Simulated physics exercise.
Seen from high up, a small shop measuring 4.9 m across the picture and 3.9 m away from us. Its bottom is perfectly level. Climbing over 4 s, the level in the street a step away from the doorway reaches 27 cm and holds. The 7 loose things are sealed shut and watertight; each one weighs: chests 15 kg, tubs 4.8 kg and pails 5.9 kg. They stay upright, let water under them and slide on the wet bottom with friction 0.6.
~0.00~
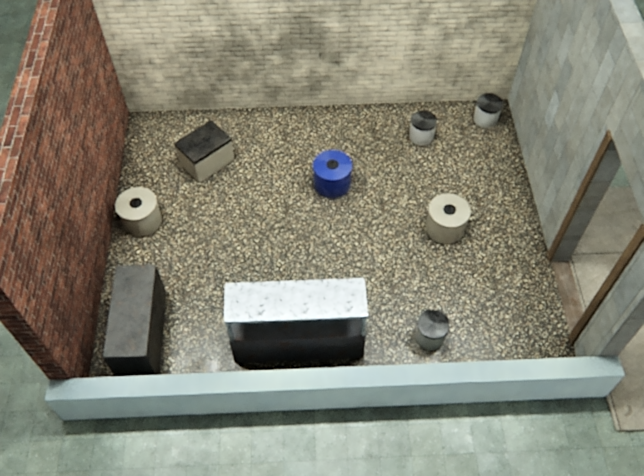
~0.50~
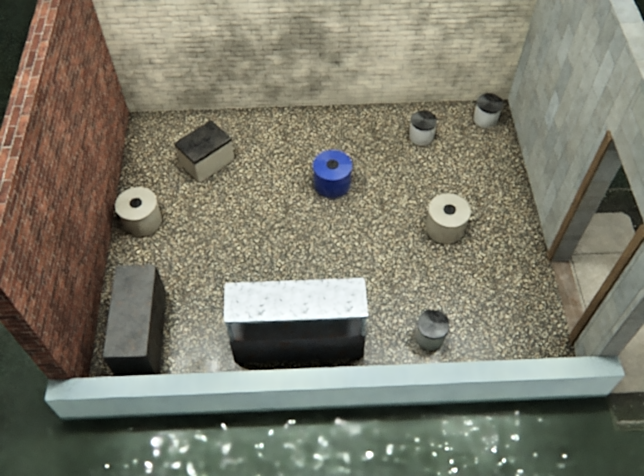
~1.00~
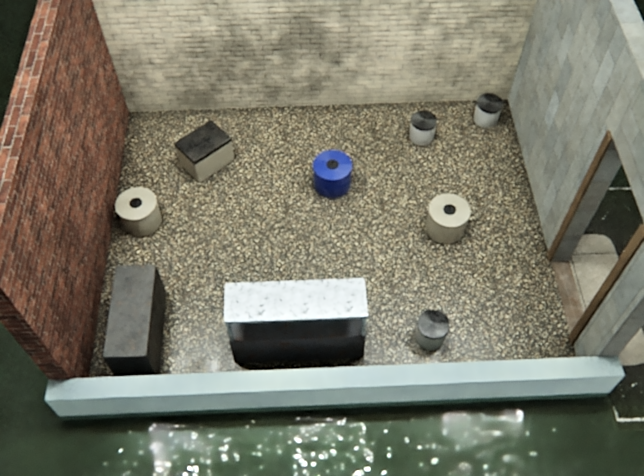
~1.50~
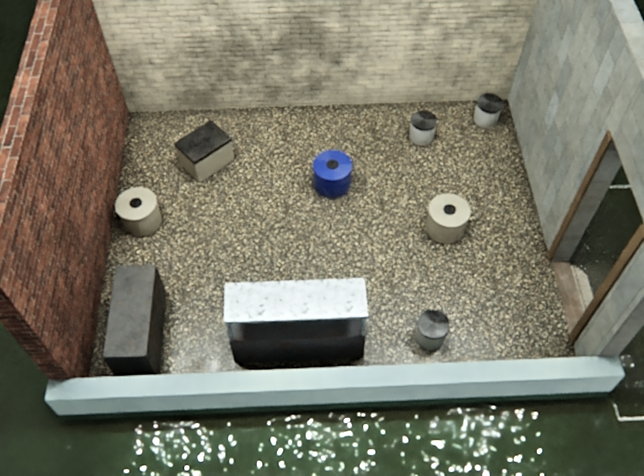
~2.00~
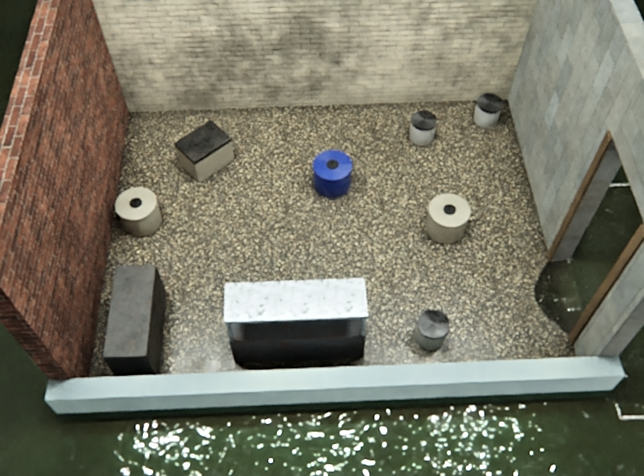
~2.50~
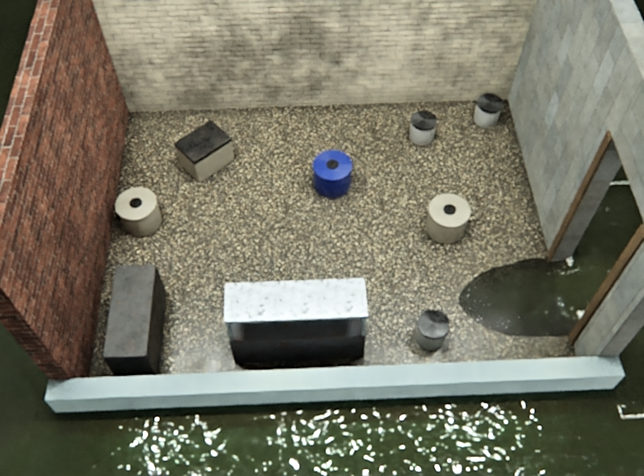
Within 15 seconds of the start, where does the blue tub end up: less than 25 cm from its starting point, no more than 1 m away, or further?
It gets pushed well away.
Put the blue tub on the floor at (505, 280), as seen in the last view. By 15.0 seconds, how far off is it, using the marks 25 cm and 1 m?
I'd say it goes a long distance.
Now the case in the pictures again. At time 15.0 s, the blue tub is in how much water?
About 16 cm.
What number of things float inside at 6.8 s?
2 at that moment.
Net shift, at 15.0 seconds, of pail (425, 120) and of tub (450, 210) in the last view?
Respectively 80 and 10 centimetres.
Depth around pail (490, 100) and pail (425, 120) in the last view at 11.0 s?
5 and 4 cm.
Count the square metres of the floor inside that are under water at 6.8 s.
About 16 m2.
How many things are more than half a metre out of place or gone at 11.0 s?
The number comes to 5.
After 3.5 s the blue tub is near (332, 165), 0.0 m from its start, aground; 0 afloat.
After 6.8 s the blue tub is near (305, 141), 0.5 m from its start, aground; 2 afloat.
After 11.0 s the blue tub is near (309, 94), 1.1 m from its start, afloat; 5 afloat.
After 15.0 s the blue tub is near (500, 96), 2.3 m from its start, afloat; 6 afloat.
